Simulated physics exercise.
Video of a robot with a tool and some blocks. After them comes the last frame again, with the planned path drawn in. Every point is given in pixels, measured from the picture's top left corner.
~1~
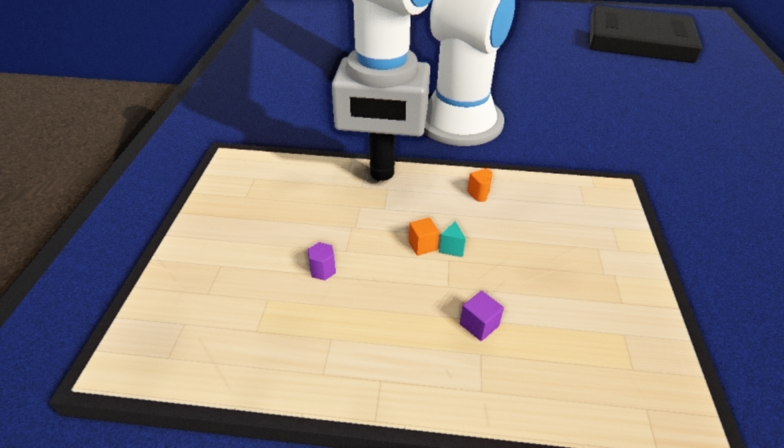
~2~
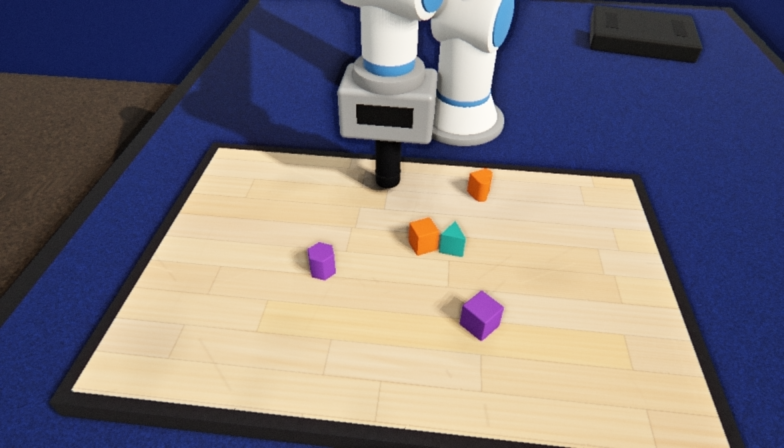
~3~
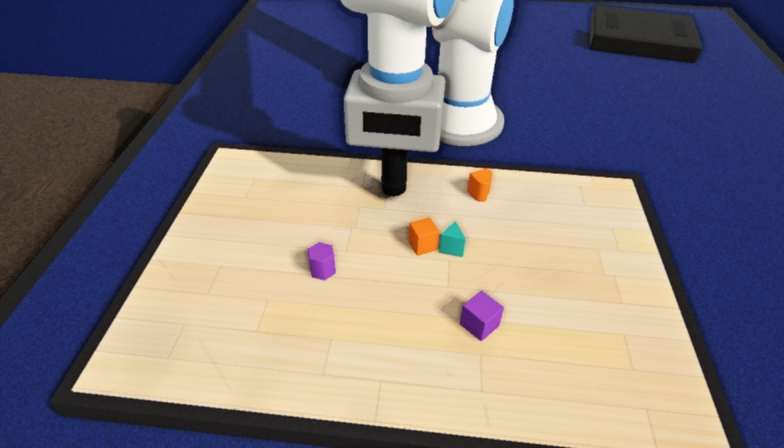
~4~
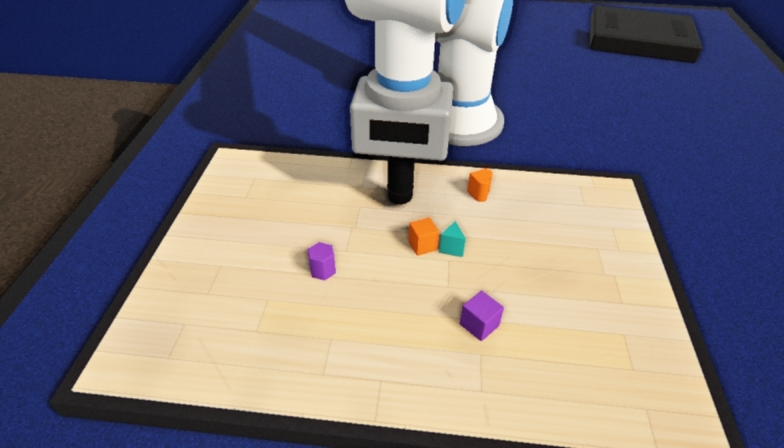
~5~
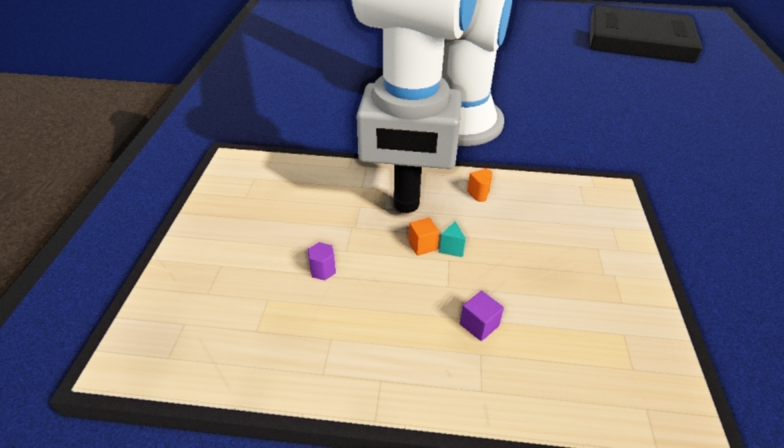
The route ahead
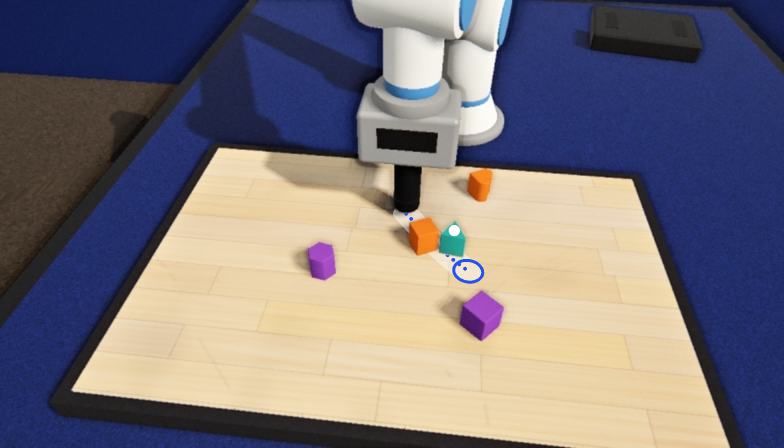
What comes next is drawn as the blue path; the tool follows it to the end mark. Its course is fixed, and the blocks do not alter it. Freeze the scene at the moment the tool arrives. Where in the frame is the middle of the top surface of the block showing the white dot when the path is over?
Roughly at (496, 255).
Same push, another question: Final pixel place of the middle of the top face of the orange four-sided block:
The centre of its top will be at (431, 248).
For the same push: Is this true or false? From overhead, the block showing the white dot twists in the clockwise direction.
False.
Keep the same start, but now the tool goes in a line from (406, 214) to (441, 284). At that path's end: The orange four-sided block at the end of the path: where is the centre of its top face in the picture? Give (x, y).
Expect it around (452, 286).
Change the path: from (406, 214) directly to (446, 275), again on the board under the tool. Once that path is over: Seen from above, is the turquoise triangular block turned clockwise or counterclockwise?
Looking down on the board, it turns counter-clockwise.
The drawn path runs from (406, 214) via (433, 242), ending at (468, 271); the dot is on the turquoise triangular block.
On the path given first. One third of the way, tool (425, 225); orange four-sided block (426, 232), turned 20° clockwise.
Two thirds of the way, tool (445, 244); orange four-sided block (431, 248), turned 75° clockwise; turquoise triangular block (469, 240), turned 30° anticlockwise.
At the end, tool (470, 263); orange four-sided block (431, 248), turned 75° clockwise; turquoise triangular block (496, 255), turned 45° anticlockwise; purple four-sided block not moved.
